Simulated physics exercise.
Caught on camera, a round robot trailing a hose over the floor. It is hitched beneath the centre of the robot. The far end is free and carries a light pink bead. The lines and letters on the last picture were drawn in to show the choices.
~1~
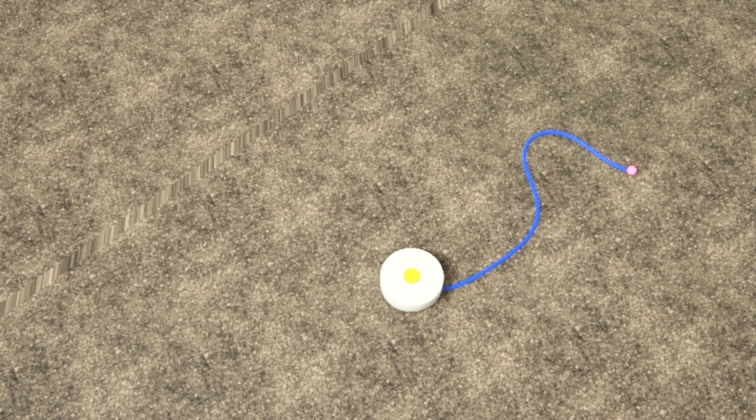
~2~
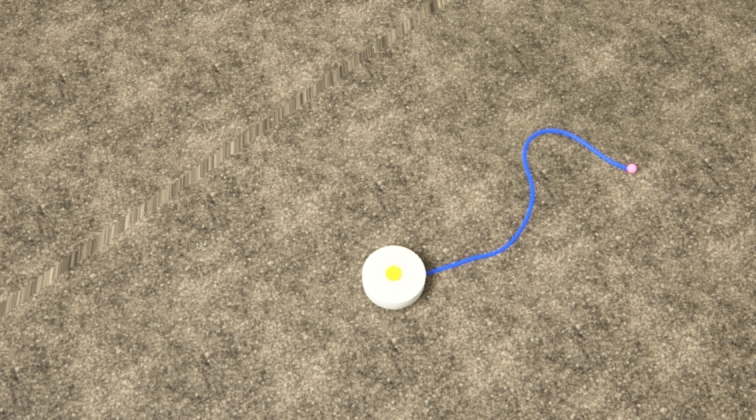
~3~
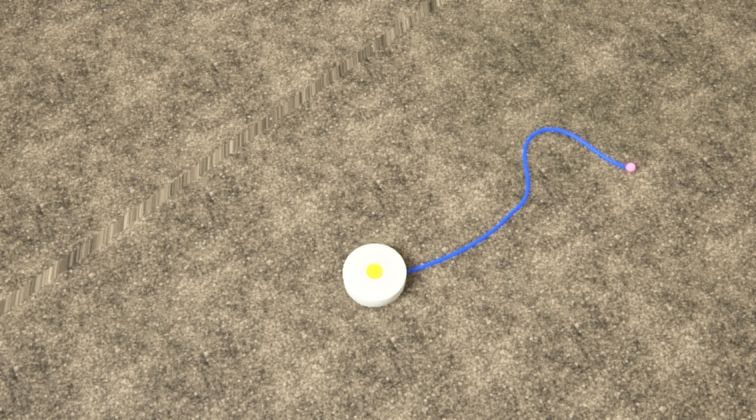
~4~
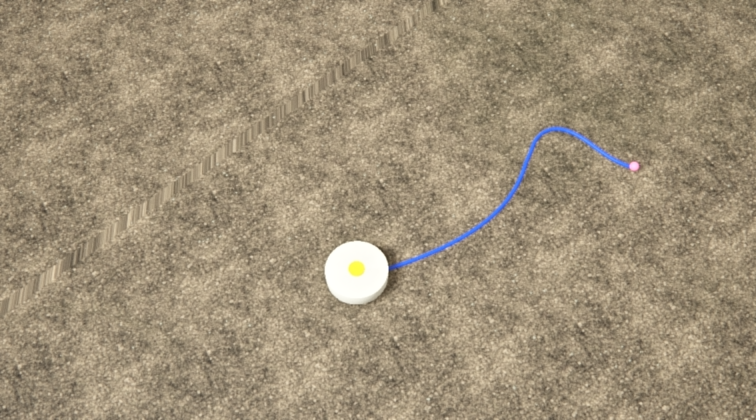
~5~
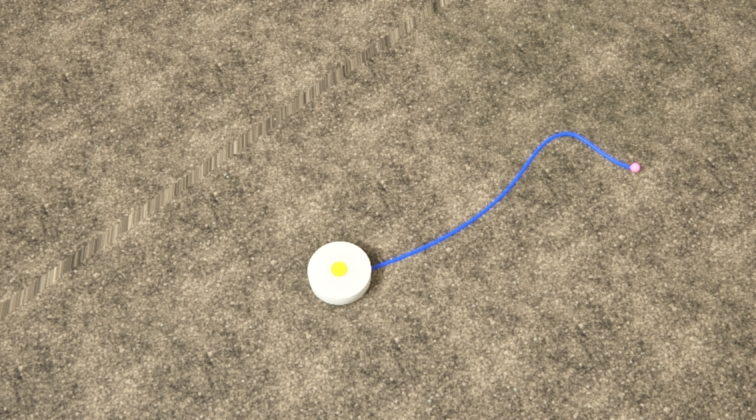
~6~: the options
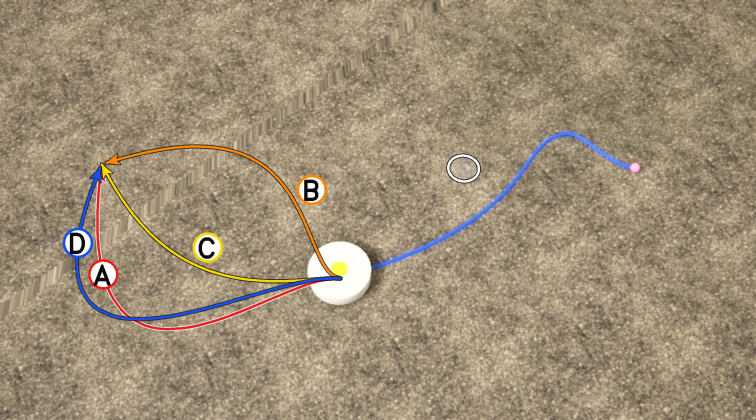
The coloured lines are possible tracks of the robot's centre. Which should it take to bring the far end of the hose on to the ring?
The end stops on the ring with B.
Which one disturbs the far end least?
That is B.
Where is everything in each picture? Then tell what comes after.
The first frame shows free end (632, 171); robot (412, 281).
The second frame shows robot (394, 278); free end (632, 169).
The third frame shows robot (375, 276); free end (631, 167).
The fourth frame shows robot (357, 273); free end (634, 166).
The fifth frame shows robot (340, 274); free end (635, 168).
On the marked copy, A from (340, 278) via (145, 326) to (101, 168); B from (340, 278) via (260, 163) to (106, 163); C from (340, 278) via (187, 261) to (102, 164); D from (340, 278) via (126, 319) to (100, 168); the ring at (464, 168).
Following B. Soon after the start, robot (282, 179), middle of the hose (468, 193), free end (633, 167).
Later, robot (181, 141), middle of the hose (363, 163), free end (542, 166).
In the end, robot (99, 159), middle of the hose (285, 159), free end (462, 165); the free end is on the ring.
As for the rest, A leaves the free end at (436, 223); C leaves the free end at (454, 204); D leaves the free end at (428, 222).
